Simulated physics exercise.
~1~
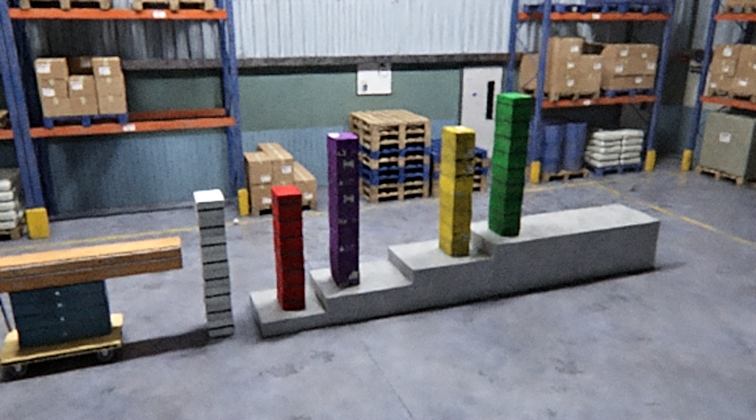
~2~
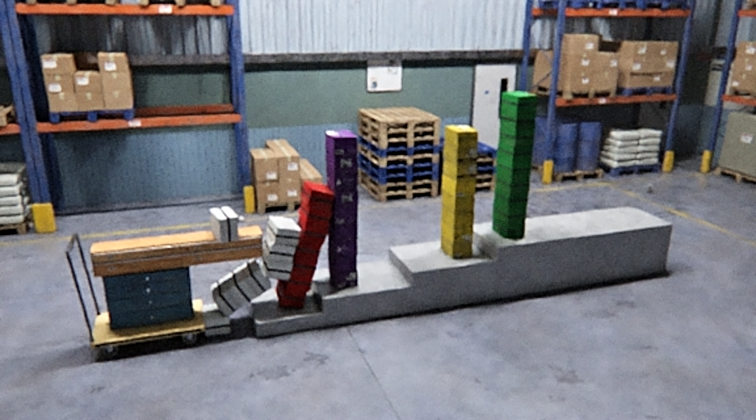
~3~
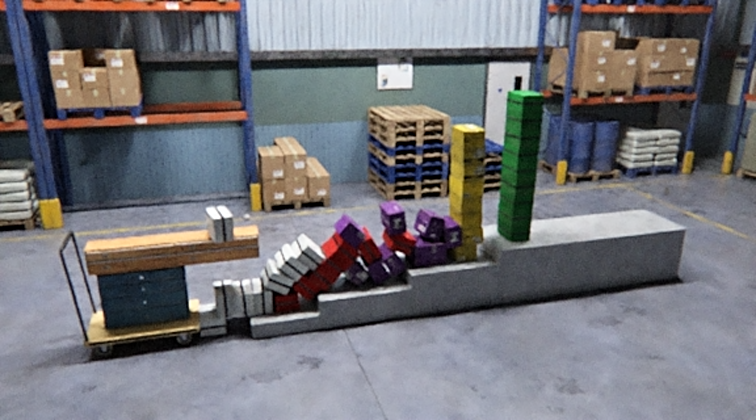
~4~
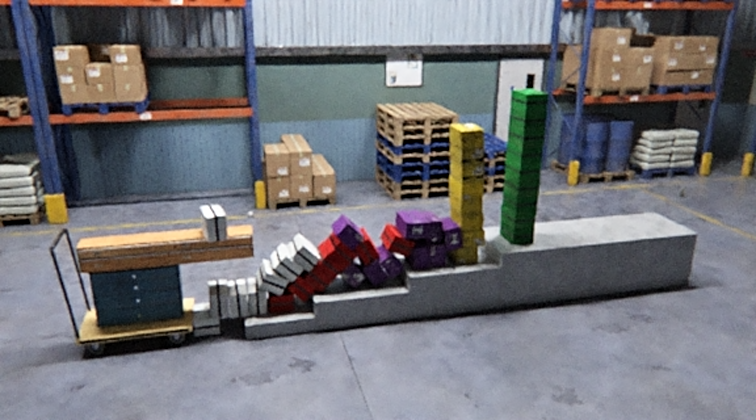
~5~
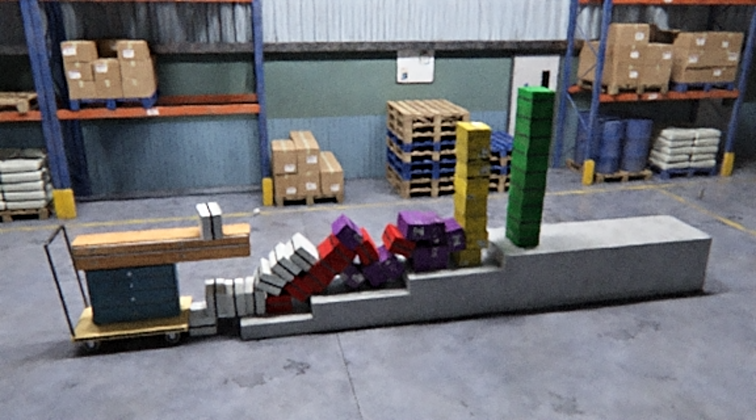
On a warehouse floor, a loaded trolley rolls right and its jutting load knocks into a pale stack, which topples into the red stack and then the purple one on rising steps; those parcels end heaped together, while the yellow and green stacks remain standing.
